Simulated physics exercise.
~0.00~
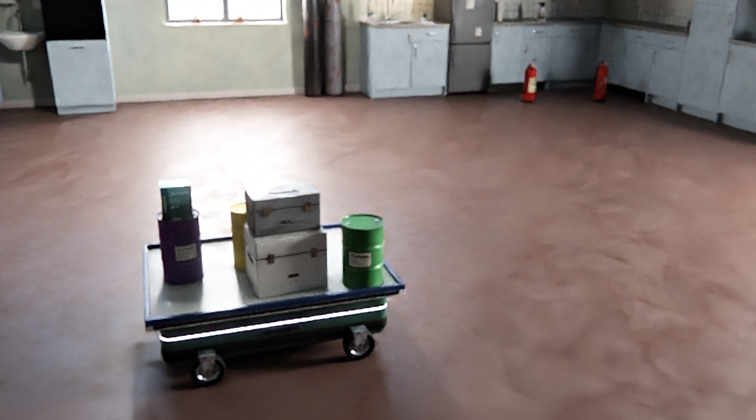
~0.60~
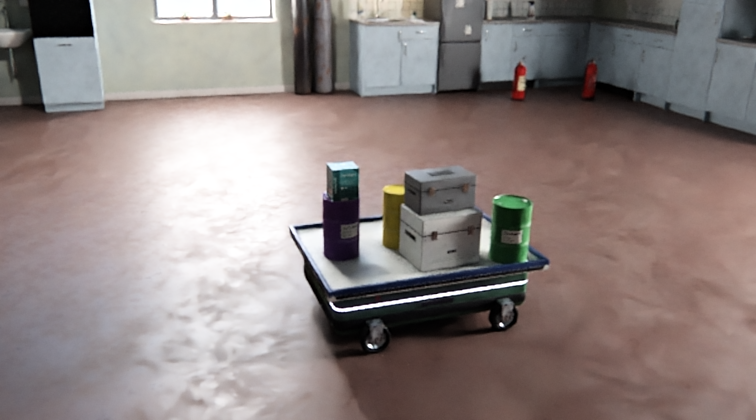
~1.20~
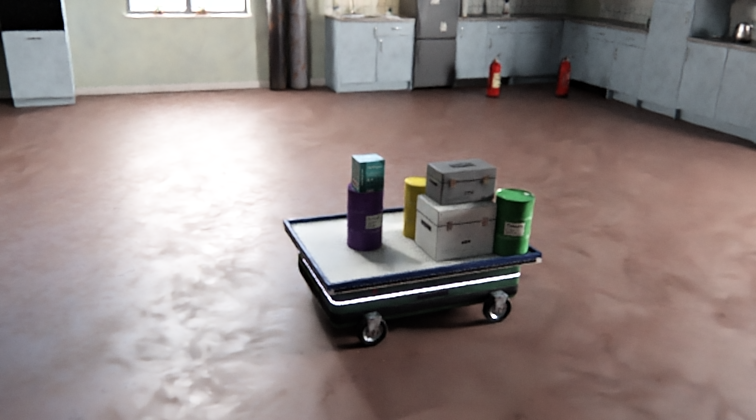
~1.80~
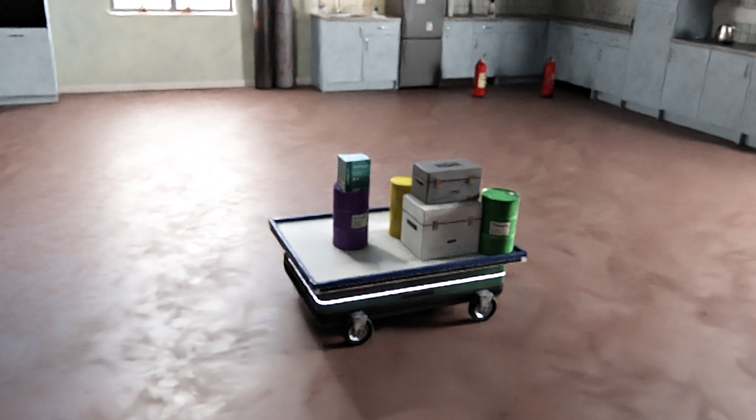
Flat cart carrying drums, stacked toolboxes and a small turquoise box rolling right across a brown floor, then stopping, load still aboard.
